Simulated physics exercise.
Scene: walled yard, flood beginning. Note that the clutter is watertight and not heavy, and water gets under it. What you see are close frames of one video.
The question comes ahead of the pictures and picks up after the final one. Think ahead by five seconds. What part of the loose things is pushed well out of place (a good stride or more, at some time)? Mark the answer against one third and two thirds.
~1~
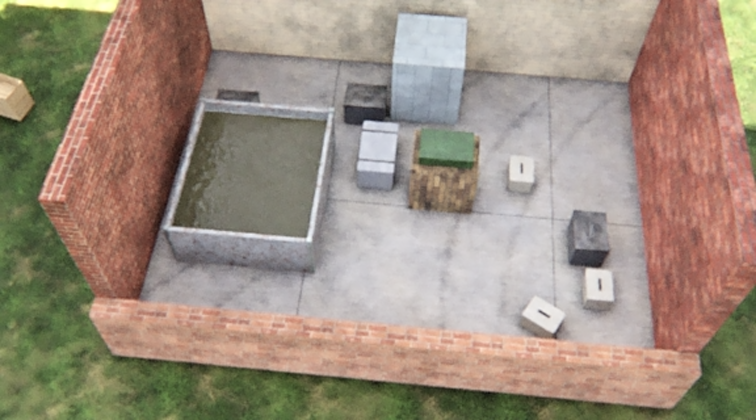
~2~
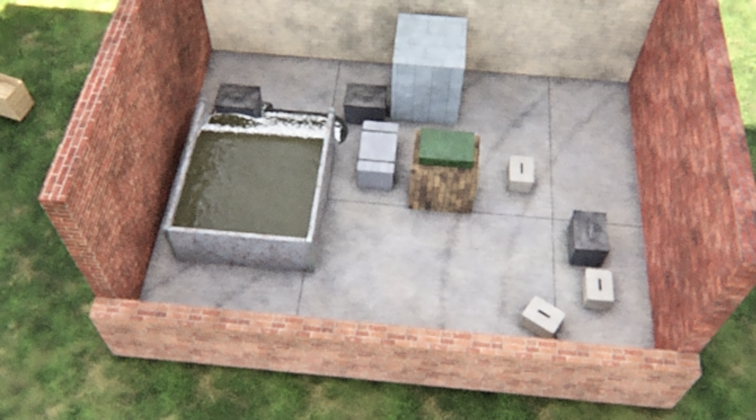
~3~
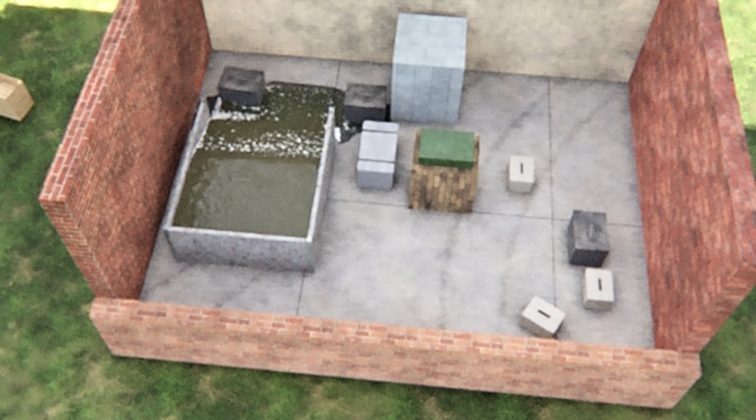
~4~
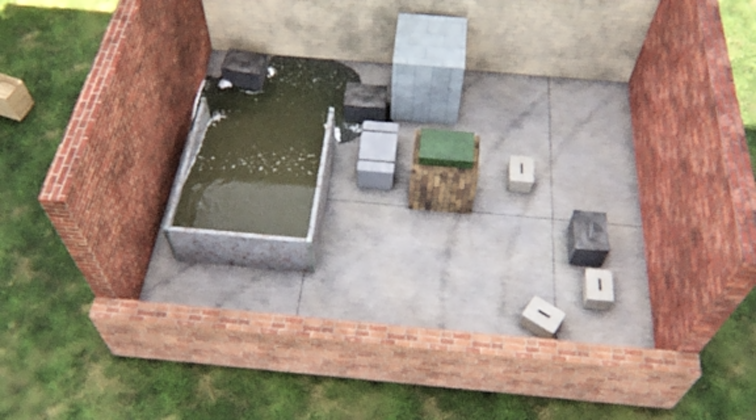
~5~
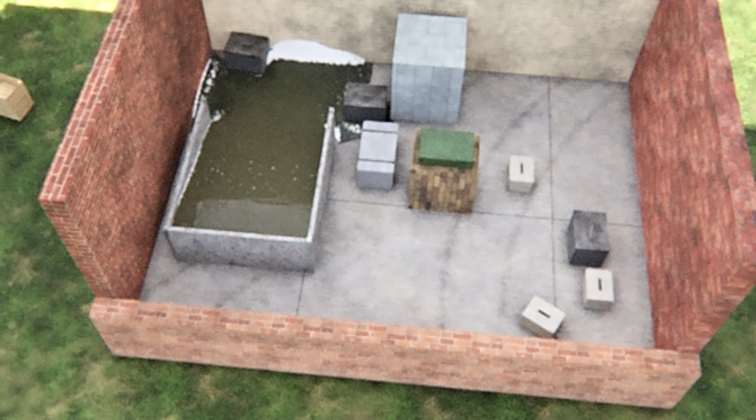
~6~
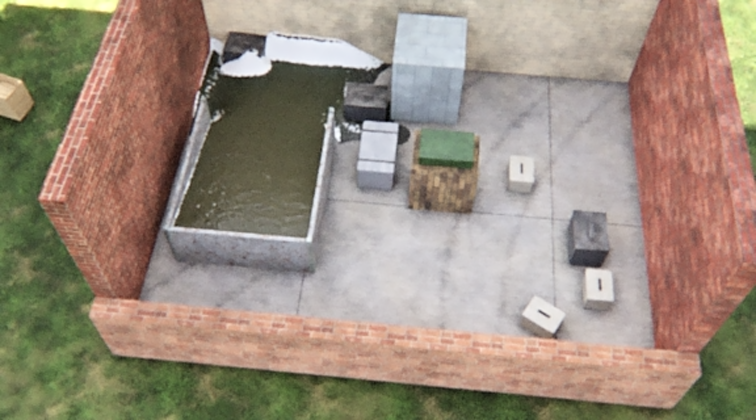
One to two thirds of them.
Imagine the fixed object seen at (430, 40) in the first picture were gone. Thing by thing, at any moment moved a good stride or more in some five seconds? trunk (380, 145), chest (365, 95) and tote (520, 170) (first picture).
No. 1 remained in place, no. 2 got relocated, no. 3 got relocated.
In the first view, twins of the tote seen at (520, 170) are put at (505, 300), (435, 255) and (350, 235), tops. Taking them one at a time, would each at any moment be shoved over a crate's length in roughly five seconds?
Result by item: Stays where it is / stays where it is / gets dislodged.
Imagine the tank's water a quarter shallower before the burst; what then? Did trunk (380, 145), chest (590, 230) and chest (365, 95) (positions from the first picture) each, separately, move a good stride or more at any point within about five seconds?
Object 1: Covered it. Object 2: Didn't cover it. Object 3: Covered it.
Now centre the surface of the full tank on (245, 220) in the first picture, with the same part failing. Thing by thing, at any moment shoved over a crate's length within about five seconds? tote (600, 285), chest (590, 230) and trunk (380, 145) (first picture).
Well, the first one didn't get far, the second didn't get far, and the third got driven a long way.
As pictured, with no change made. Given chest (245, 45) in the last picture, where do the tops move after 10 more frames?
Estimated top position: Approximately (217, 52).
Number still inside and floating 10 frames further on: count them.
1 in total.
A moment on, 1 of 7 are well off their spots; 1 afloat.
Next, 1 of 7 are well off their spots; 1 afloat.
Later, 2 of 7 are well off their spots; 2 afloat.
In the end, 2 of 7 are well off their spots, and 3 have been at some point; 2 afloat.
